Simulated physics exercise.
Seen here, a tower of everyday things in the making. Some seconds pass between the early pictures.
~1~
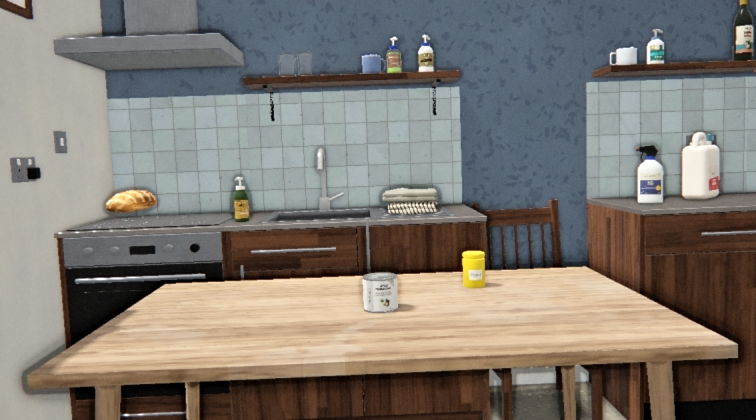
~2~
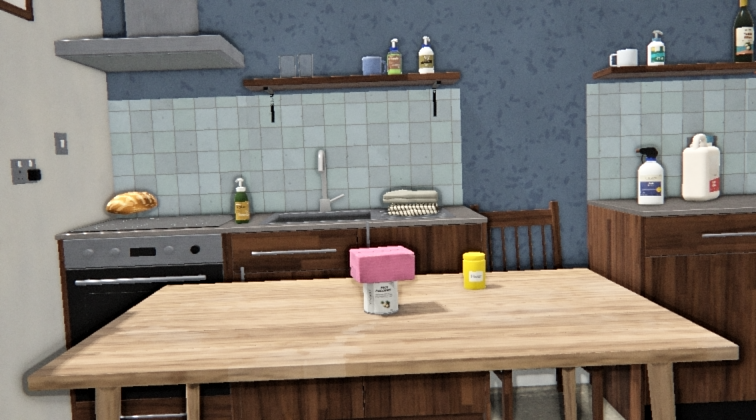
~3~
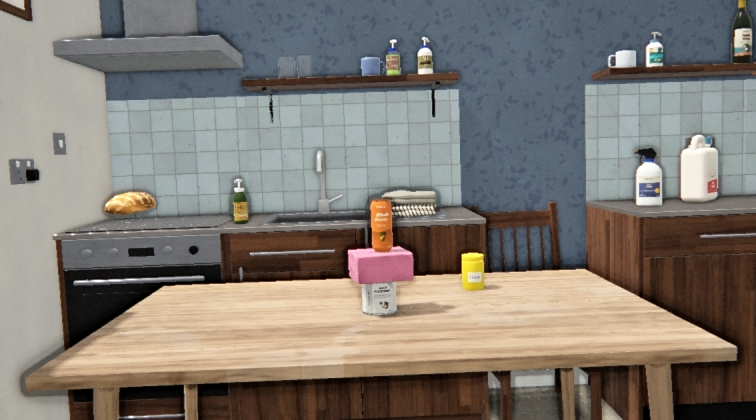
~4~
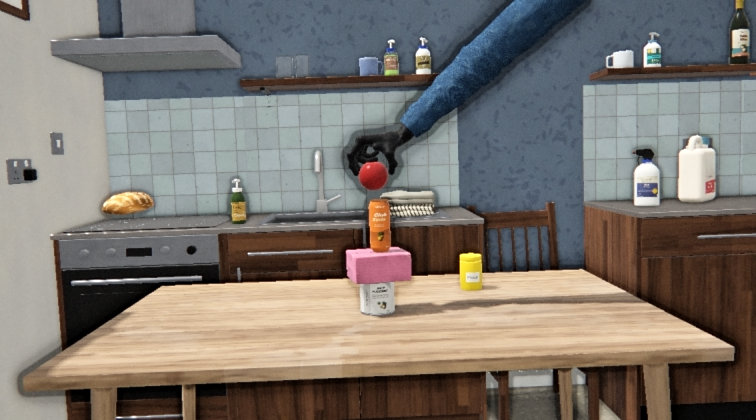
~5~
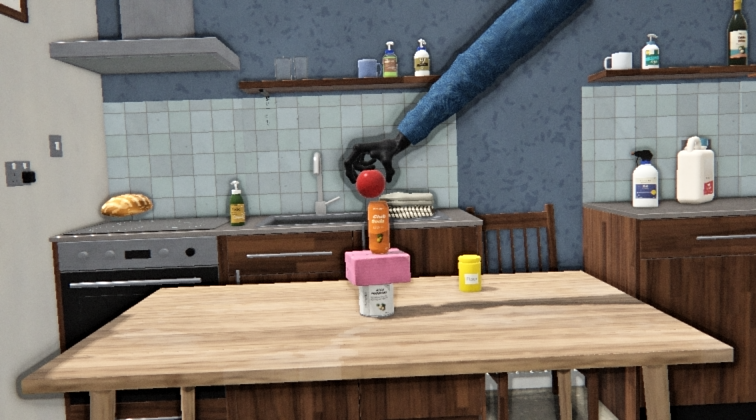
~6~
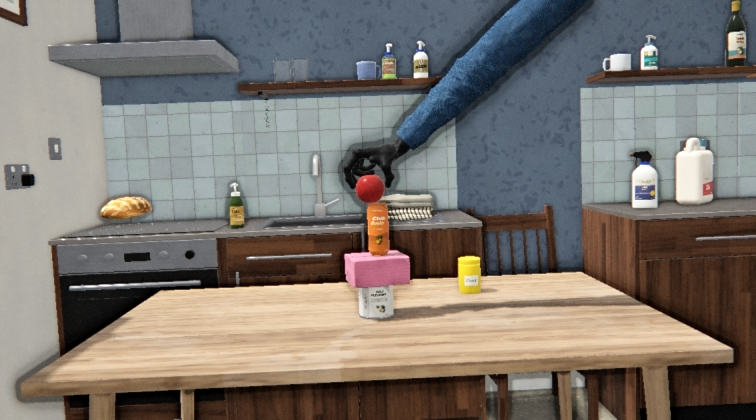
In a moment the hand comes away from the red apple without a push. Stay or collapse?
It holds.
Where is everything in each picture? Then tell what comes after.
The last thing is not in view yet, in the first frame.
The last thing is not in view yet; pink box (382, 264), in the second frame.
The last thing is not in view yet; orange can (382, 226), in the third frame.
Still above its spot; red apple (373, 176); pink box (378, 265), in the fourth frame.
Still above its spot; red apple (371, 183); orange can (379, 228), in the fifth frame.
Set down, still held; red apple (370, 189); pink box (377, 269), in the sixth frame.
Then, 0.20 s on from there, no change.
Then, 0.40 s on from there, red apple resting near (370, 189).
In the end, all 5 unmoved. At the end, from the last picture's camera, red apple near (370, 189). The pile keeps its balance.
